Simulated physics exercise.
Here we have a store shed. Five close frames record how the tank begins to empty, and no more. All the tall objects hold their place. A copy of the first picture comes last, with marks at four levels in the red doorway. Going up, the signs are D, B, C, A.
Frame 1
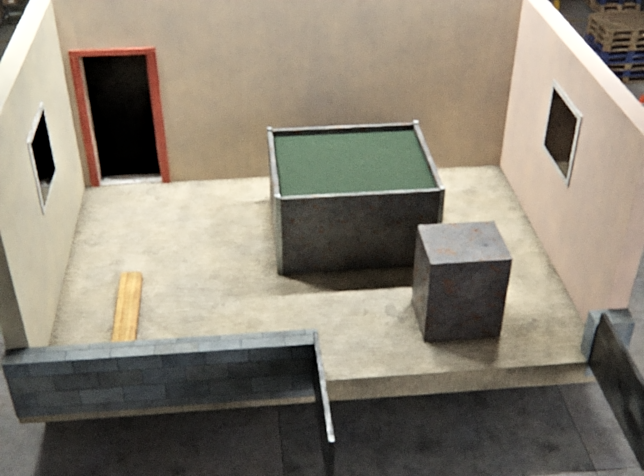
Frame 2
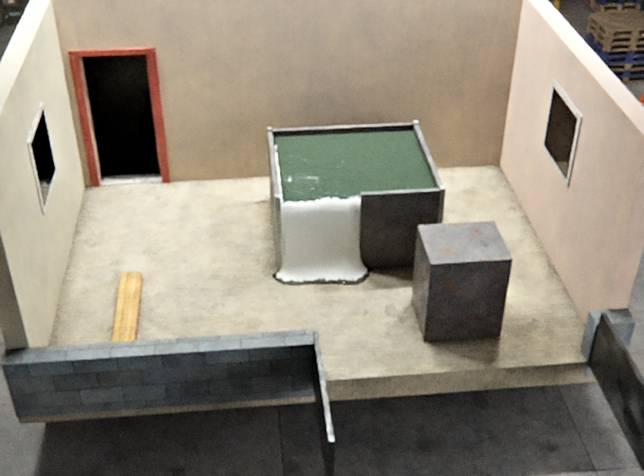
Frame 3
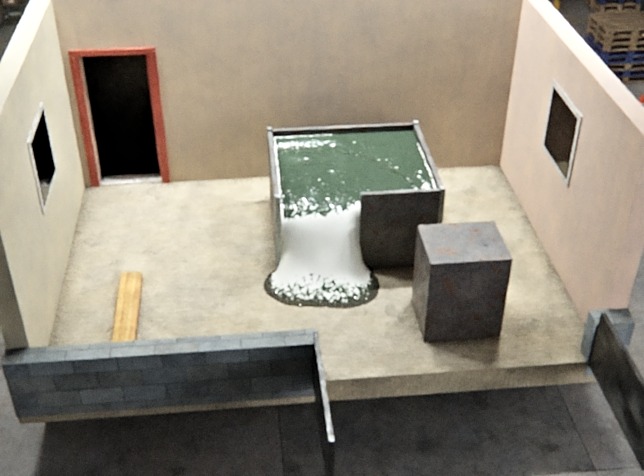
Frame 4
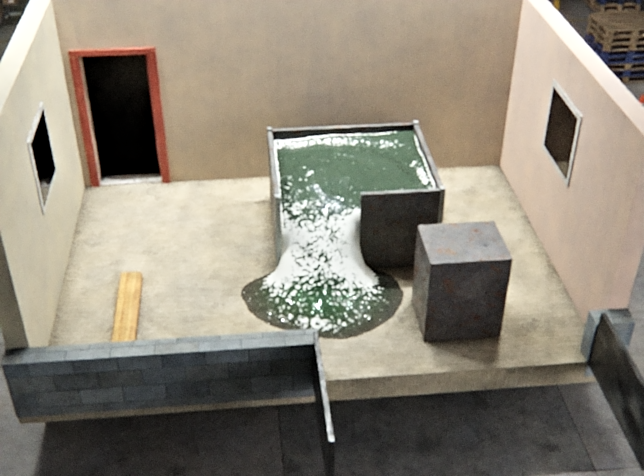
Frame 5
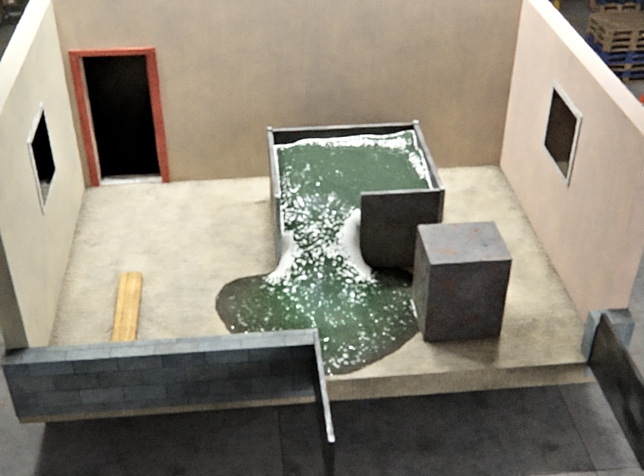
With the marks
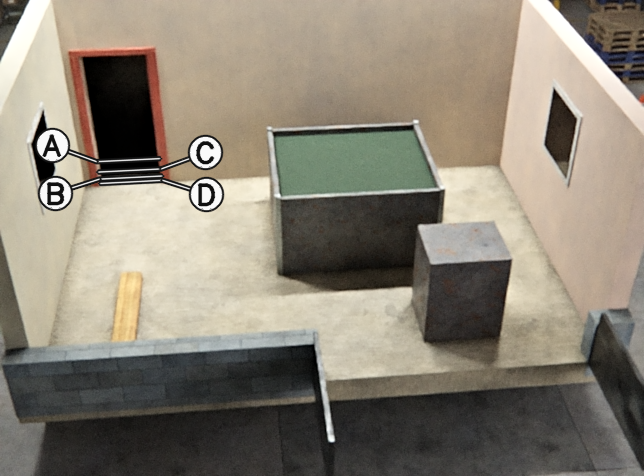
The clip opens on a roofless room with a red-framed doorway, a square tank of still green water and a grey block beside it. White, foamy water pours from the tank's front left side, then widens into a dark green, foam-flecked pool across the floor toward the low front wall.
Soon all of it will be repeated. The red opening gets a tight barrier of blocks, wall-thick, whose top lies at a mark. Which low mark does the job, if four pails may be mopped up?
The limit is C.
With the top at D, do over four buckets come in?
Yes, it does.
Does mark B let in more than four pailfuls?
Yes, that goes wrong.
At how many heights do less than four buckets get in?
Two of them.
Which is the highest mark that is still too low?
Mark B.
On the marked copy, A at (128, 160); B at (130, 177); C at (129, 170); D at (131, 181); from the bottom up D, B, C, A.
For mark A, nothing gets over.
For mark B, about 12 bucketfuls get in.
For mark C, a splash gets over, under a bucket.
For mark D, dozens of bucketfuls pour in.
